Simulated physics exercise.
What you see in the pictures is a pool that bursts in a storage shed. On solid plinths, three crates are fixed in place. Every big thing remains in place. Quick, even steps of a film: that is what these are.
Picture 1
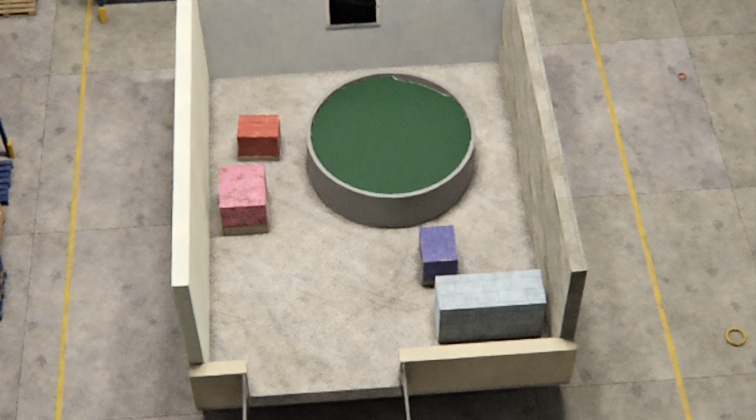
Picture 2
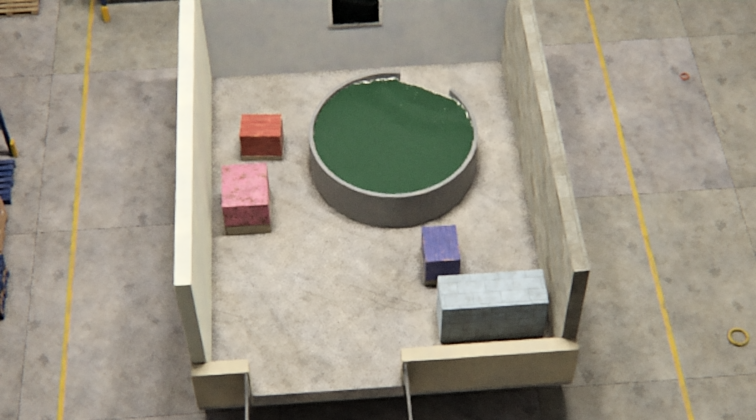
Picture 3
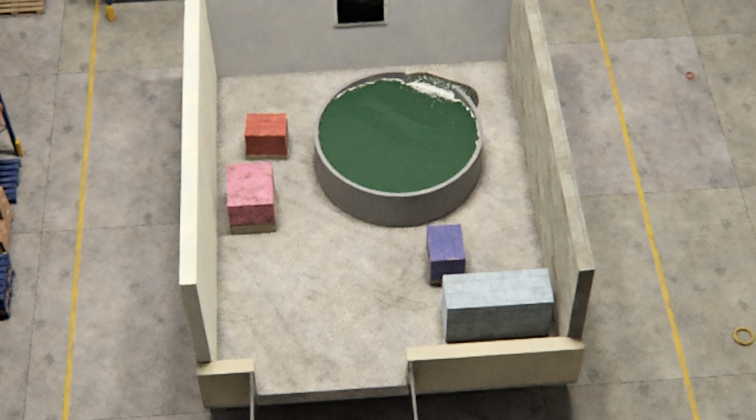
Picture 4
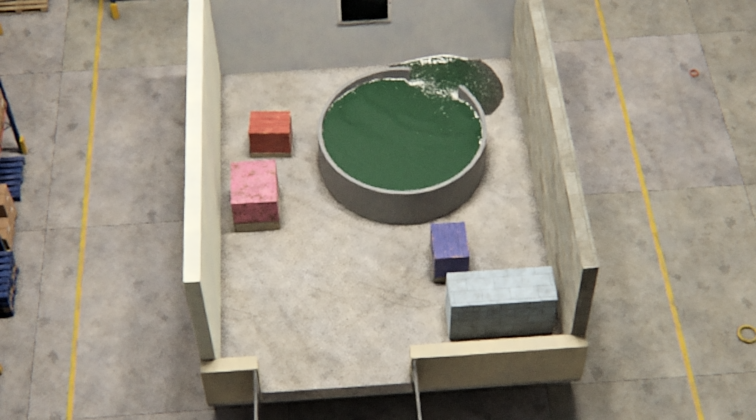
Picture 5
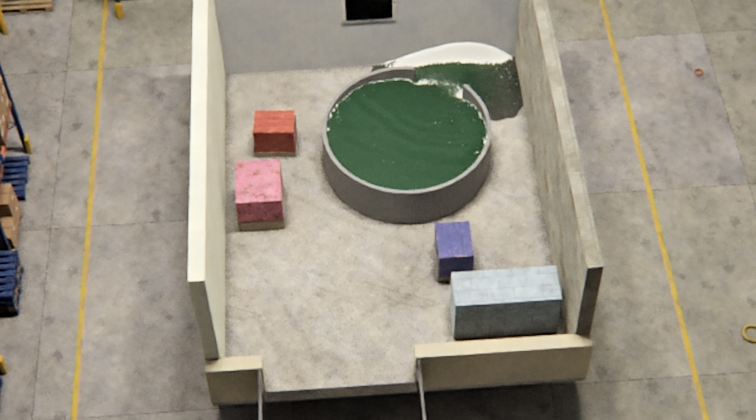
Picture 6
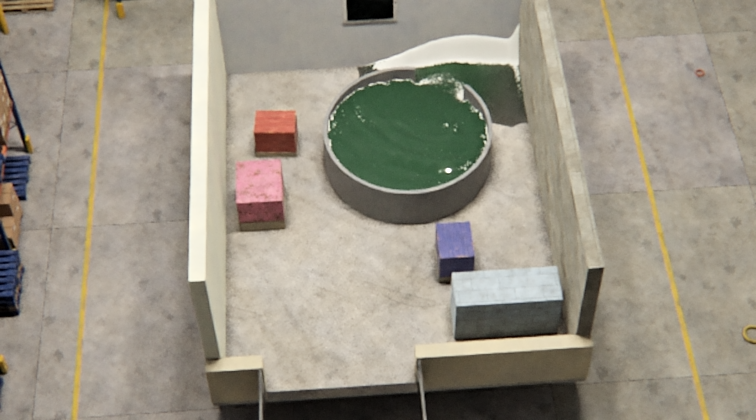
Storage shed with coloured blocks, where a round pool of green water bursts at its far side, spilling toward the right wall.
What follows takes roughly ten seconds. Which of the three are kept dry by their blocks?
Result: The red crate has water on it afterwards. The blue crate has water on it afterwards. The pink crate has no water on it afterwards.
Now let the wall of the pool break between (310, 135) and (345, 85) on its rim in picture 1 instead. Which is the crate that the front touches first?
The red one, by my reading.
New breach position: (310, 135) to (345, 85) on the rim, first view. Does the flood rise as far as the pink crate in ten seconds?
Result: Pink is swamped.
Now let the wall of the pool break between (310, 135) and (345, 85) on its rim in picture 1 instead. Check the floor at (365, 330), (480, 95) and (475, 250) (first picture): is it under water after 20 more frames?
In sequence: Inundated, inundated, untouched.
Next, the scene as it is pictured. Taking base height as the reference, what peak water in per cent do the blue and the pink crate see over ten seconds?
About 180 % and 70 %.
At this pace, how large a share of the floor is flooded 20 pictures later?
I make it 55 per cent.
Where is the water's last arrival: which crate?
Last is the one in pink.
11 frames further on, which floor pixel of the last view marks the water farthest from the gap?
I'd go with roughly (227, 81).
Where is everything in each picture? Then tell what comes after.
The pool at (391, 134) is whole and still, in the first picture.
Water pours out on the pool's far side and has run to a hidden place, in the second picture.
The front is at a hidden place, out from the gap on the pool's far side, in the third picture.
The front is at (473, 61), out from the gap on the pool's far side, in the fourth picture.
The front is at (512, 59), out from the gap on the pool's far side, in the fifth picture.
The front is at (516, 59), out from the gap on the pool's far side, in the sixth picture.
A moment on, water covers 15 % of the floor; the red crate not reached, the blue crate not reached, the pink crate not reached.
Next, water covers 35 % of the floor; the red crate water round its plinth, the blue crate water round its plinth, the pink crate not reached.
Then, water covers 55 % of the floor; the red crate water round its plinth, the blue crate water round its plinth, the pink crate water round its plinth.
Later, water covers 100 % of the floor; the red crate water round its plinth, the blue crate water round its plinth, the pink crate water round its plinth.
In the end, water covers 100 % of the floor; the red crate was topped, the blue crate was topped, the pink crate stayed above the water.
